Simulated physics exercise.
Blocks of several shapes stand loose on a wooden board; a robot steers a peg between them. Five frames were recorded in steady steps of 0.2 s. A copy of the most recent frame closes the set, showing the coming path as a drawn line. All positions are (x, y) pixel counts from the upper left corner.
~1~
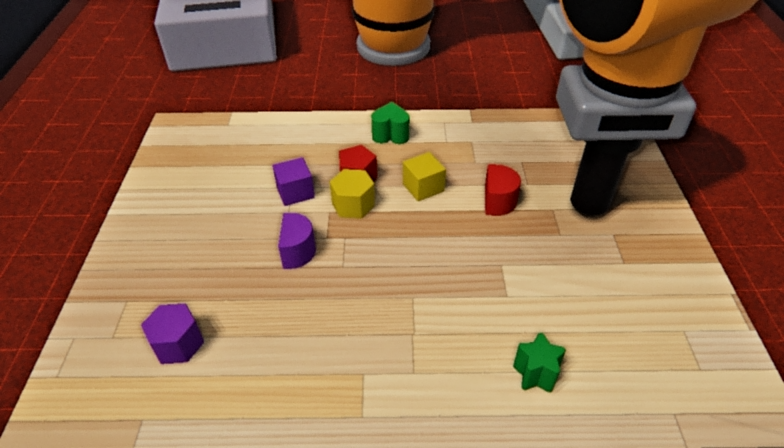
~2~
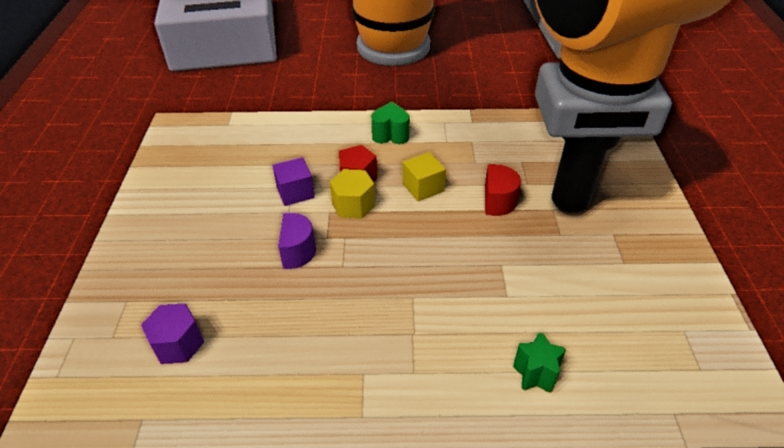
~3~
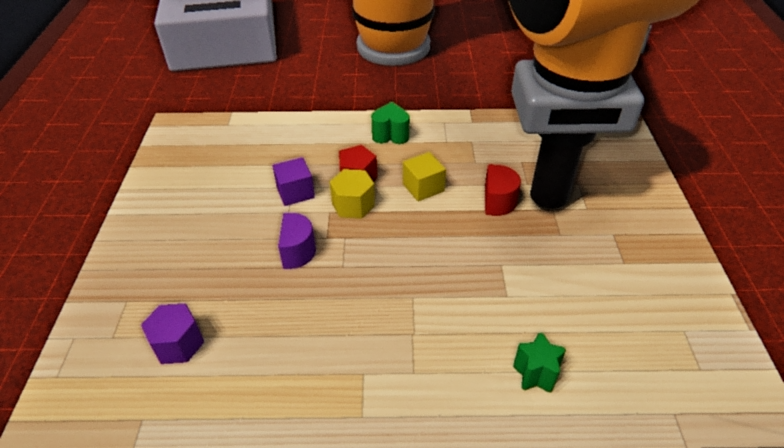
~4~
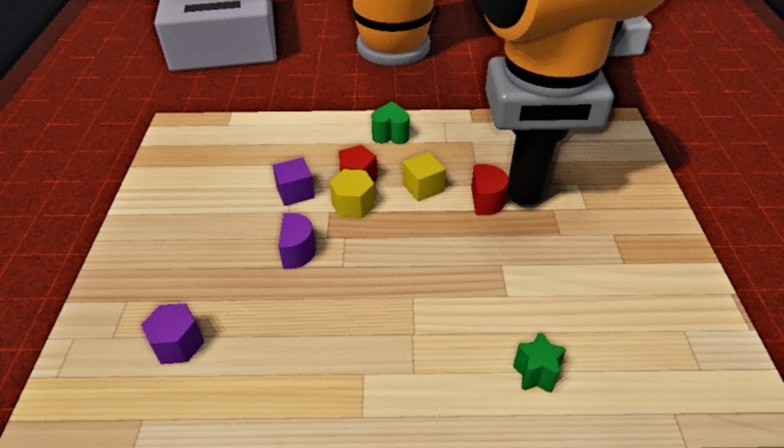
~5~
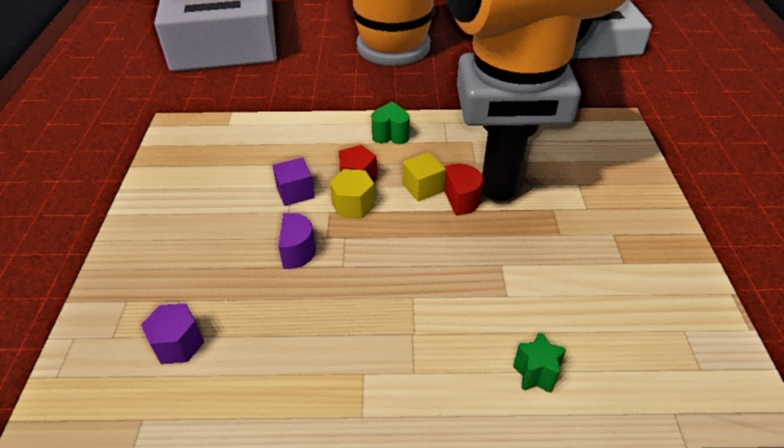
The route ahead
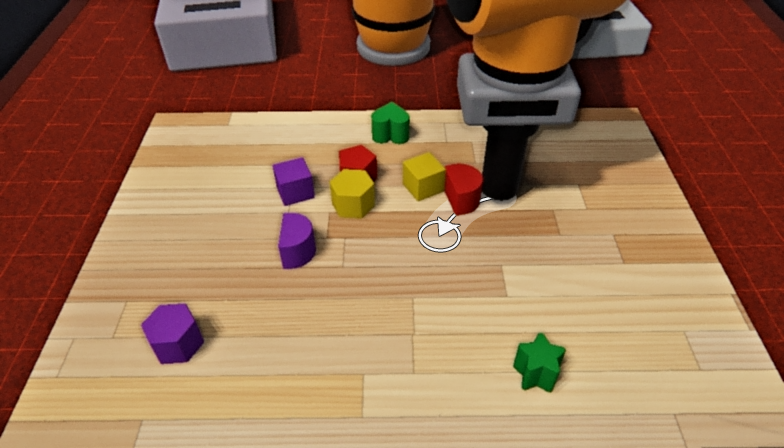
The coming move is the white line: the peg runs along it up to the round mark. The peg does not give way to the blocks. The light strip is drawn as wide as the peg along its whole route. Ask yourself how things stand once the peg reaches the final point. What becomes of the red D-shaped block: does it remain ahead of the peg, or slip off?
I'd say it has come free.
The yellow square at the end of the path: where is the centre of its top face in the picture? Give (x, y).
At the end it should sit near (404, 161).
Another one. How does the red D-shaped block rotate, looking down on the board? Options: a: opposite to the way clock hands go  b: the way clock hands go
b (the way clock hands go)
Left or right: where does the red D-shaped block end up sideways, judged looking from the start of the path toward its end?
Facing from start to end, it will go to the right.
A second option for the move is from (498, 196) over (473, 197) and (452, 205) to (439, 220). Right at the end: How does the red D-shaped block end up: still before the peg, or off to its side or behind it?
Beside or behind, I predict.
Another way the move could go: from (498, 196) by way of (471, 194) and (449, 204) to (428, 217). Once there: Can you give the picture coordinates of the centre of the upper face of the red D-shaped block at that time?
It should be at about (391, 188).
The line goes from (498, 196) via (473, 204) and (453, 217), ending at (440, 236).
The first path, step by step. Halfway along, peg at (462, 202); yellow square at (404, 161); red D-shaped block at (427, 177), turned 60° clockwise.
At the end, peg at (440, 228); yellow hexagonal block unmoved; yellow square at (404, 161); red D-shaped block at (423, 178), turned 70° clockwise.
